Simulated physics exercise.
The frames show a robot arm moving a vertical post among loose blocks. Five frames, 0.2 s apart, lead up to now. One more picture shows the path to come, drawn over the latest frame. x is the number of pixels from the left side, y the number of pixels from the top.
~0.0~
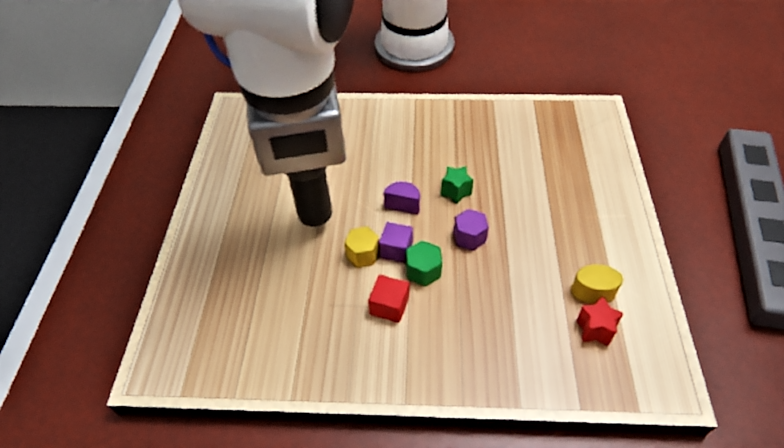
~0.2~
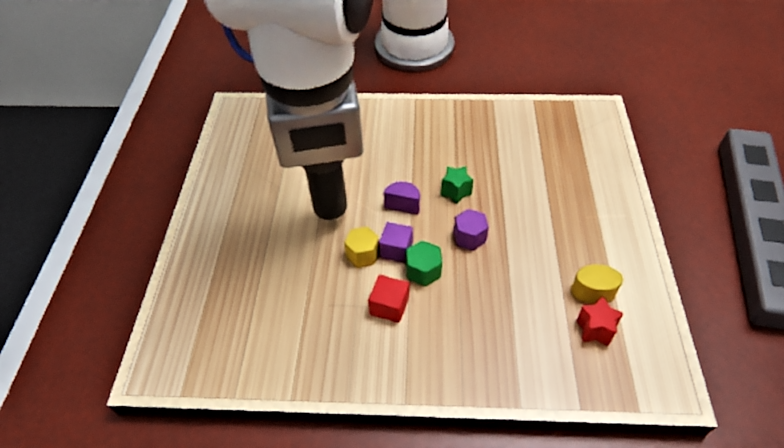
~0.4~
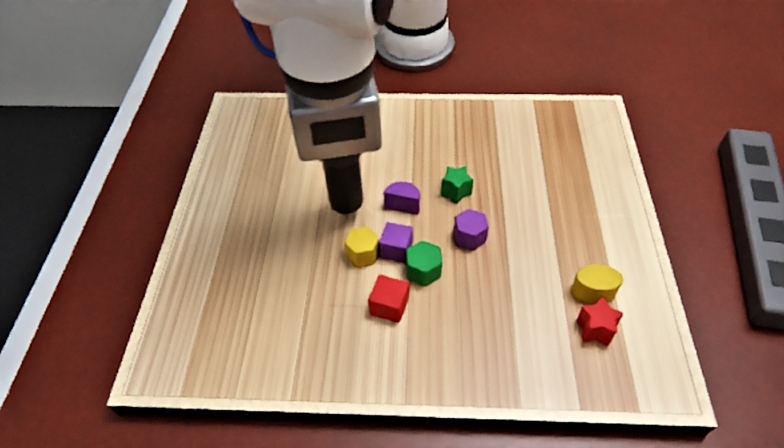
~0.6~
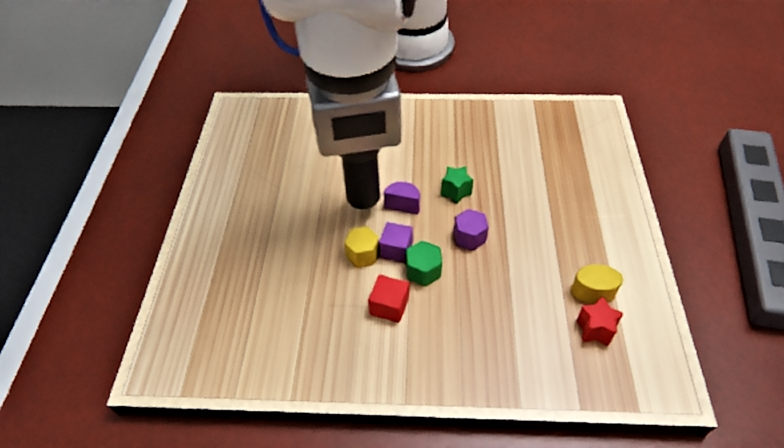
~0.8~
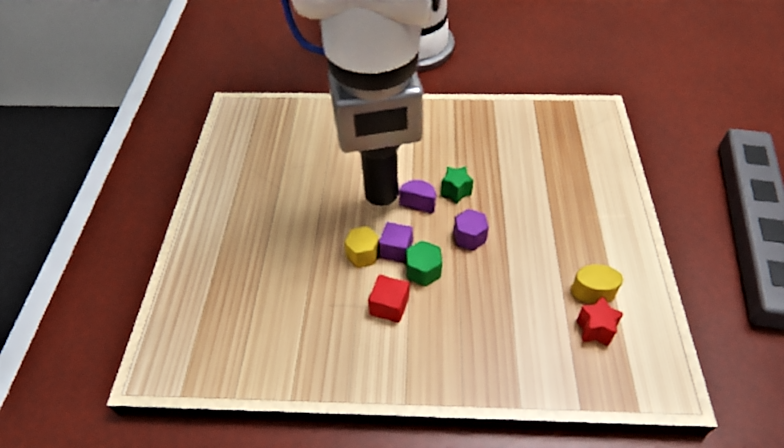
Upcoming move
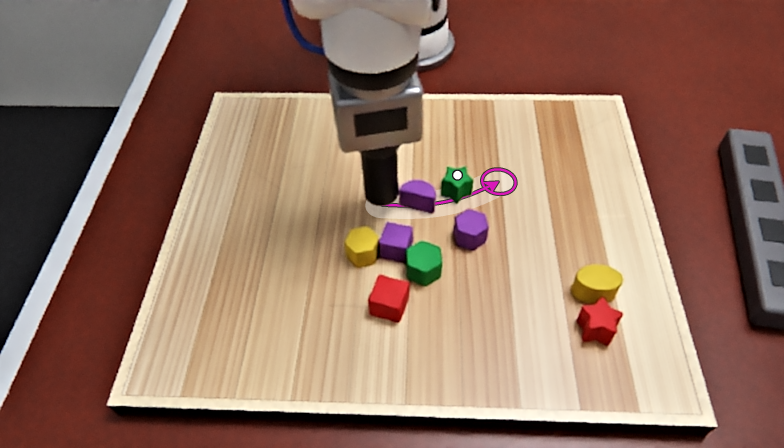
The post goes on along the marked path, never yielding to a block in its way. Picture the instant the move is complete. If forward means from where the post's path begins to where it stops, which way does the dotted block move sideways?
Answer: Left.
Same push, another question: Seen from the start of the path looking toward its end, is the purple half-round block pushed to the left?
Going by the path, no.
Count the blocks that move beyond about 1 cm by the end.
Answer: 2.
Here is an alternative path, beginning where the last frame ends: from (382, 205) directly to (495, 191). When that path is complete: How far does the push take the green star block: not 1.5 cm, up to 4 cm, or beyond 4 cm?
The answer will be the long band, over 4 cm.
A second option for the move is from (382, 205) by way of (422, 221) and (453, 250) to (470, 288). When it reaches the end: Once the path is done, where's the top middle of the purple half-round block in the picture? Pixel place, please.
Its top centre lands on (457, 194).
The line goes from (382, 205) through (424, 205) and (464, 197) to (499, 181); the dot is on the green star block.
What follows on the original path. One third of the way, post at (425, 194); purple half-round block at (462, 185); green star block at (472, 169), turned 15° anticlockwise.
Two thirds of the way, post at (465, 186); purple half-round block at (502, 182), turned 15° anticlockwise; green star block at (483, 164), turned 70° anticlockwise.
At the end, post at (501, 171); purple half-round block at (535, 178), turned 15° clockwise; green star block at (510, 147), turned 85° anticlockwise; purple hexagon unmoved.
